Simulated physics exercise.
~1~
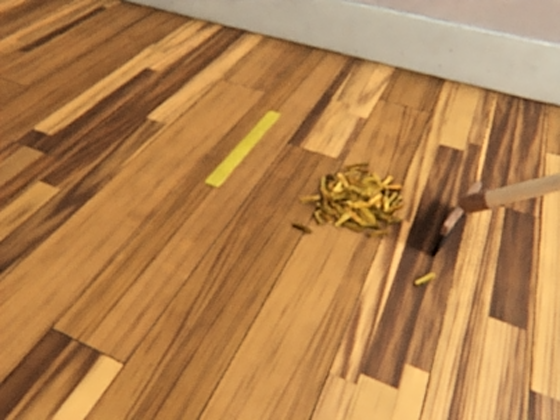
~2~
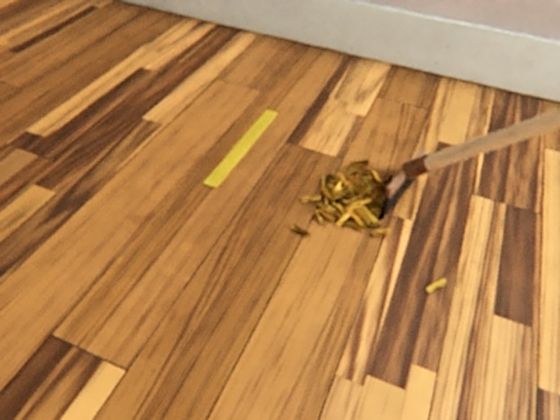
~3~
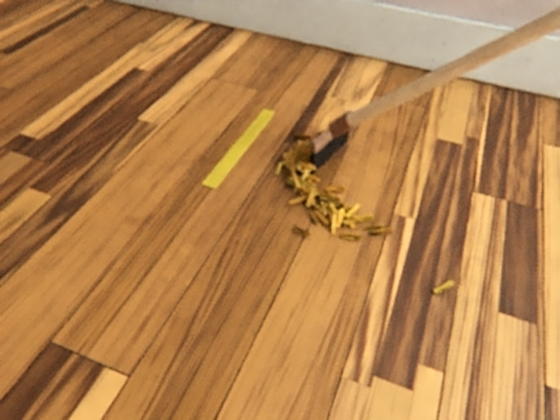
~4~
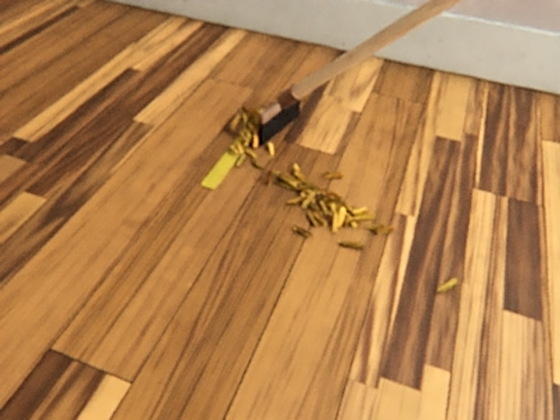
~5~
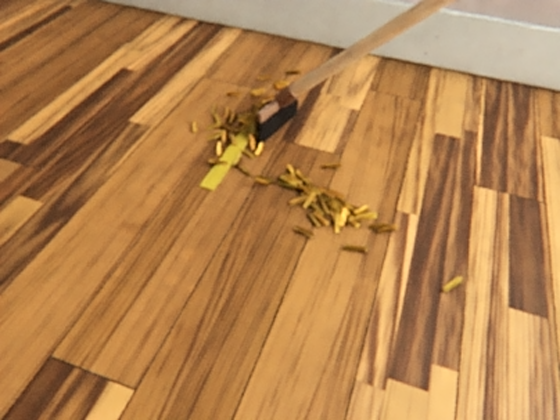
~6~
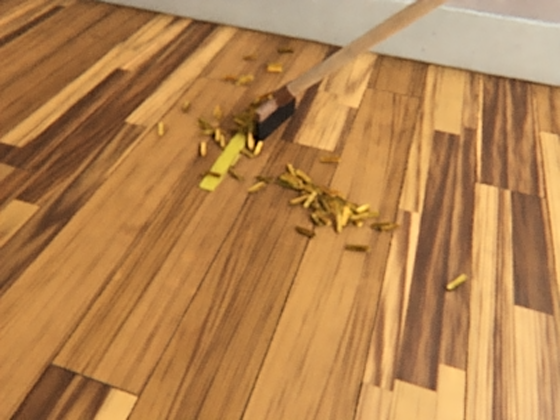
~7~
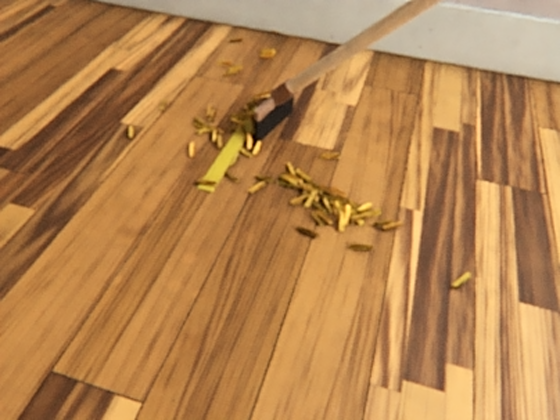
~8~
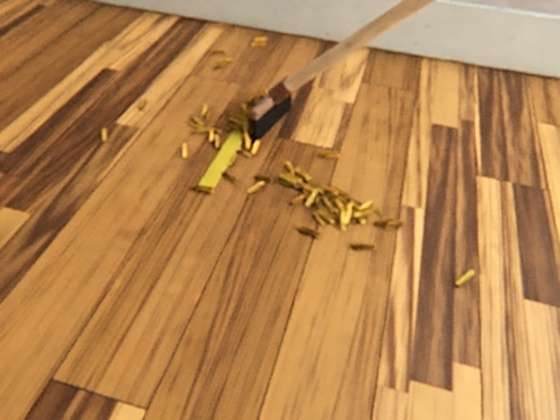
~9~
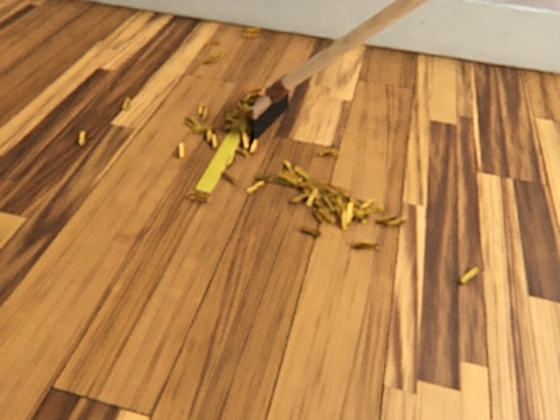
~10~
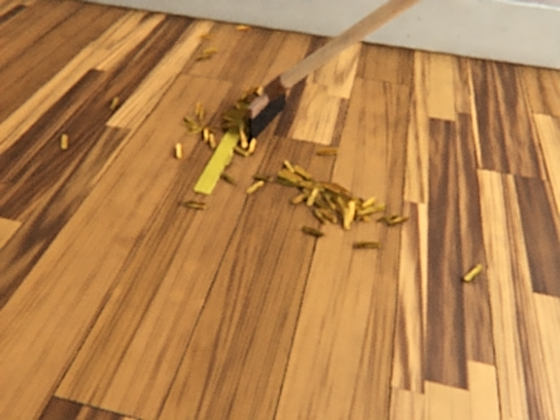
On a striped wooden floor beside a pale sill, a wooden-handled squeegee pushes into a heap of yellowish pasta pieces and sweeps some left to a yellow-green strip, where it halts as pieces scatter and settle around the strip, leaving a loose cluster behind on the right.
